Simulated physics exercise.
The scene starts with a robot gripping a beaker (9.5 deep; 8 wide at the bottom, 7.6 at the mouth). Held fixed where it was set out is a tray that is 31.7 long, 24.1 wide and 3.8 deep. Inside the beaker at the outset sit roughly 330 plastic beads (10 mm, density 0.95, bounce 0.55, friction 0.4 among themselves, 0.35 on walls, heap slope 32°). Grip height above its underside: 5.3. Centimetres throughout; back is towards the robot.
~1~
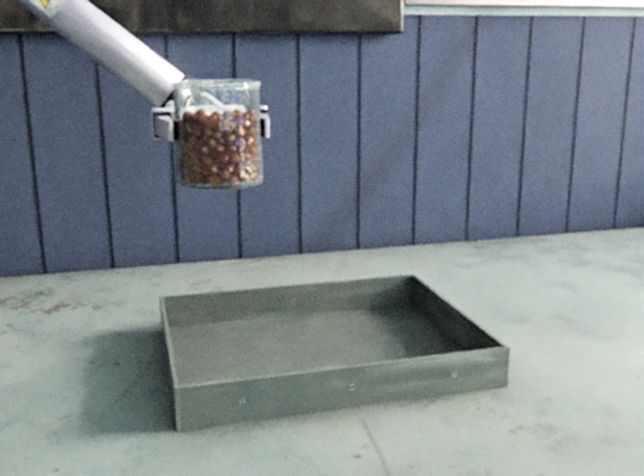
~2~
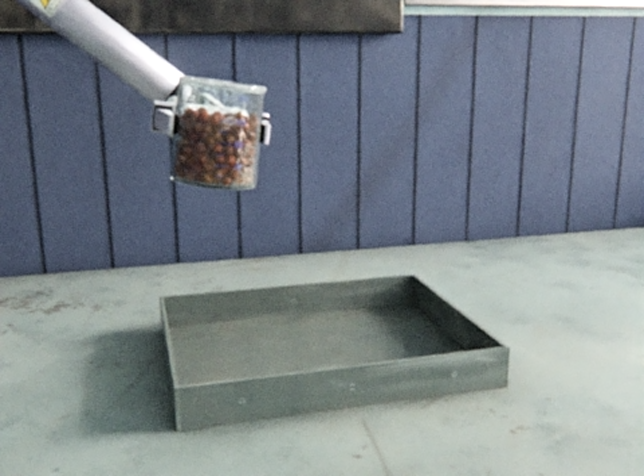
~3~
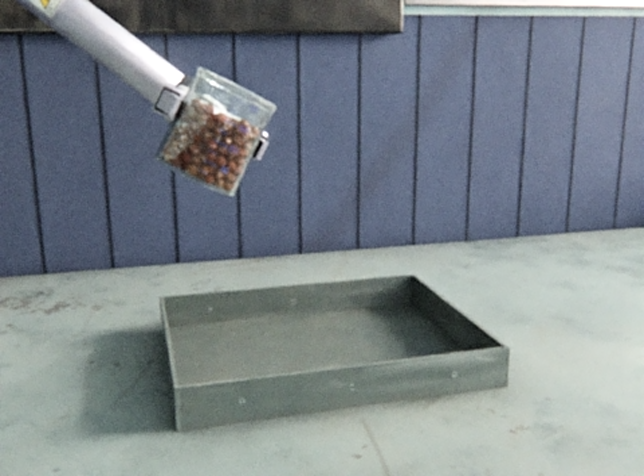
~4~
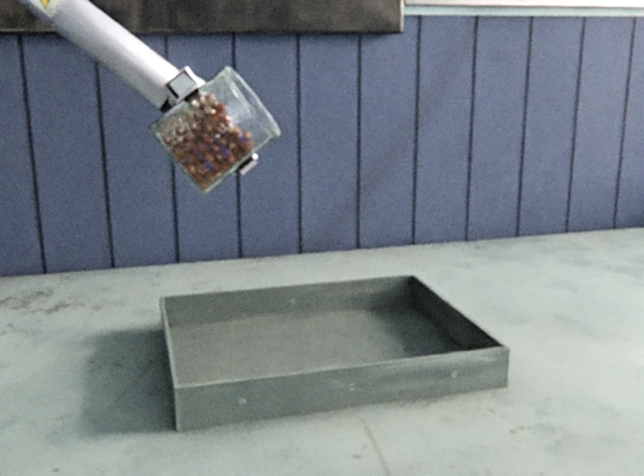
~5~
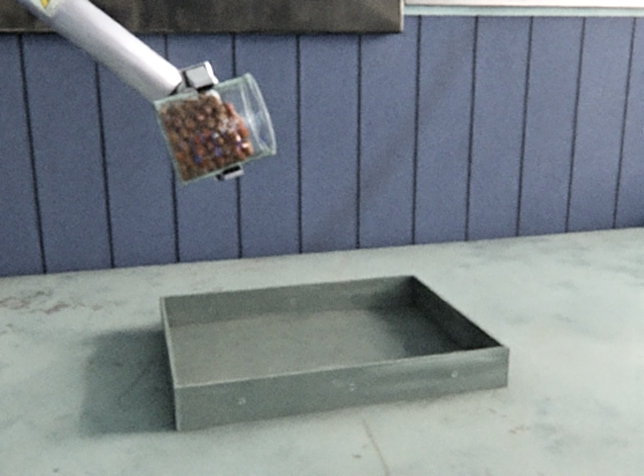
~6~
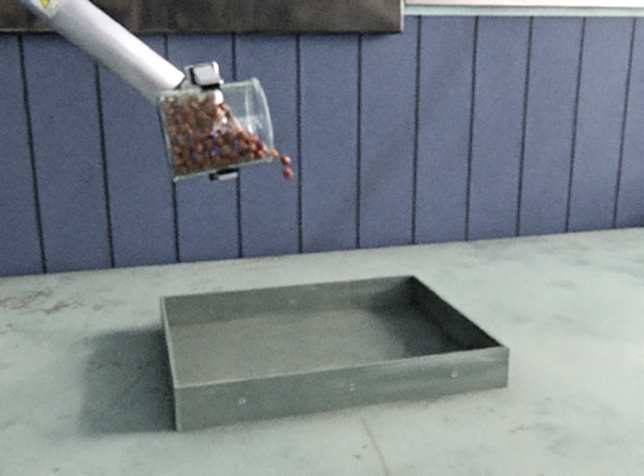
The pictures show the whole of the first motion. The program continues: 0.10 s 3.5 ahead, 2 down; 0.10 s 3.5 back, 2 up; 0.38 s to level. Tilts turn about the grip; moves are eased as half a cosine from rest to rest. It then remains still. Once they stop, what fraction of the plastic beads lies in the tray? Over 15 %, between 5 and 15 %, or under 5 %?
Over 15 %.
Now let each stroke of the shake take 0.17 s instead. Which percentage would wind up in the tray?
In that case around 15 per cent.
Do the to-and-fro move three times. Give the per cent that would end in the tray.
In that case, some 50 per cent.
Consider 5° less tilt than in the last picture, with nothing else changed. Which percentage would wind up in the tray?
I'd put it close to 20 per cent.
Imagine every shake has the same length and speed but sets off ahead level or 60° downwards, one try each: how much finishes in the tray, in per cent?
I'd say close to 55 percent for the first and close to 10 percent for the second.
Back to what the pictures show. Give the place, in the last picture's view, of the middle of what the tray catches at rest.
Around (374, 339).
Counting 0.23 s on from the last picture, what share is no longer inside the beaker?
Roughly 20 percent up to then.
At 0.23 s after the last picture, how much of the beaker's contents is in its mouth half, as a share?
My estimate is near 50 per cent.
Then, 0.23 s after the last picture, tilted 81° forward, highest piece 26 above the table; 263 in the beaker, 3 in the tray, 61 in flight or on a rim.
Then, 0.46 s after the last picture, tilted 17° forward, highest piece 29 above the table; 226 in the beaker, 96 in the tray, 5 in flight or on a rim.
Then, 0.78 s after the last picture, level, highest piece 26 above the table; 225 in the beaker, 97 in the tray, 5 on the table or floor.
Then, 1.83 s after the last picture, level, highest piece 26 above the table; 225 in the beaker, 97 in the tray, 5 on the table or floor.
Final count, 225 in the beaker, 97 in the tray, 5 on the table or floor. That is 30 % in the tray.
